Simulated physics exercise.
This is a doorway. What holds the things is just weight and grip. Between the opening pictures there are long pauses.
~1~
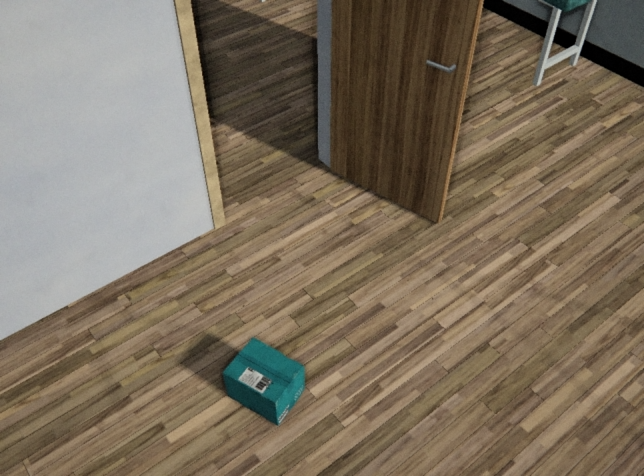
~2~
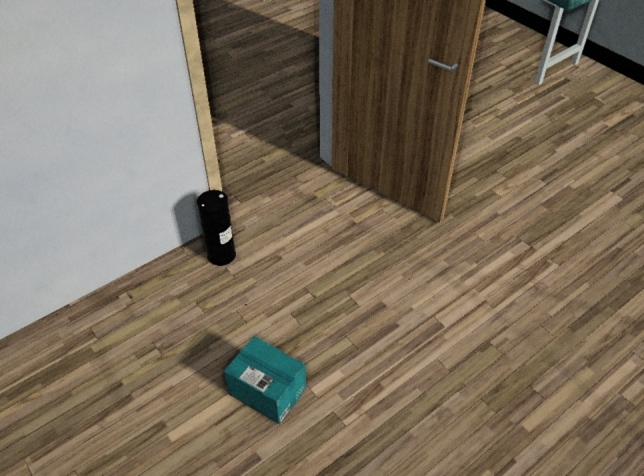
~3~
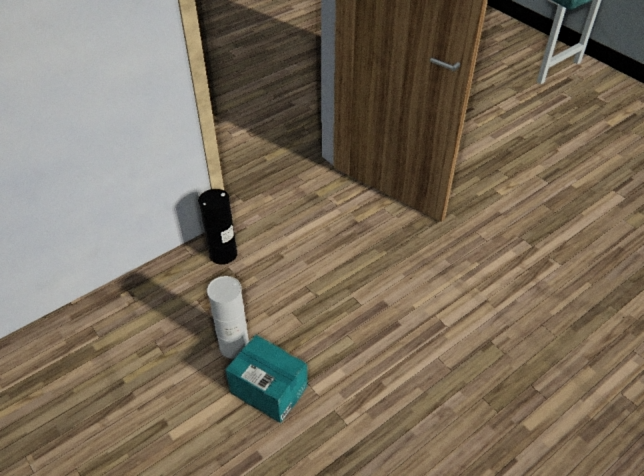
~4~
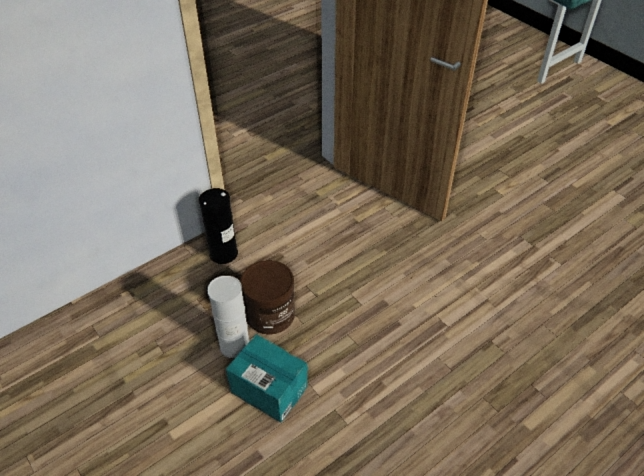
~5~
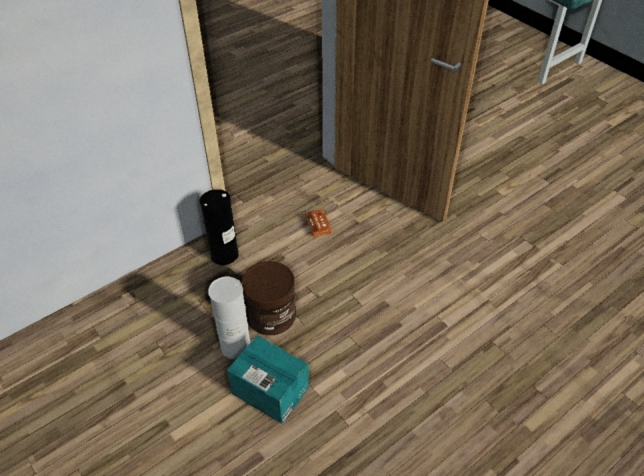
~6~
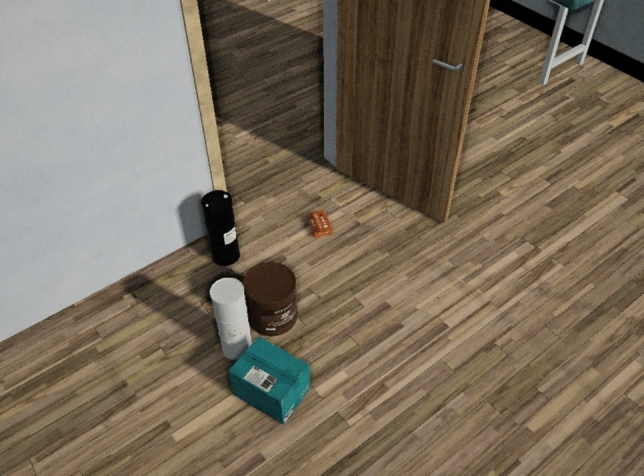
The clip opens on a wide-open wooden door with a turquoise parcel alone on the plank floor. A black canister appears by the door frame, then a white canister beside the parcel, a brown pail to its right, and a small orange packet nearer the door, while the door stays still.
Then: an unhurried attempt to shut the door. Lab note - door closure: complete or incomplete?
Complete.
Then, 1.10 s after the last picture, door at 74°.
Then, 1.90 s after the last picture, door at 37°; orange packet slid a little near (304, 221).
Then, 2.20 s after the last picture, door at 23°; orange packet slid about its own width near (284, 214).
Then, 2.60 s after the last picture, door at 4°; orange packet slid well along near (264, 201).
At rest, door at 0°; moved from the start, orange packet; the other 4 in place. Seen from the same camera at the end, orange packet near (257, 194).
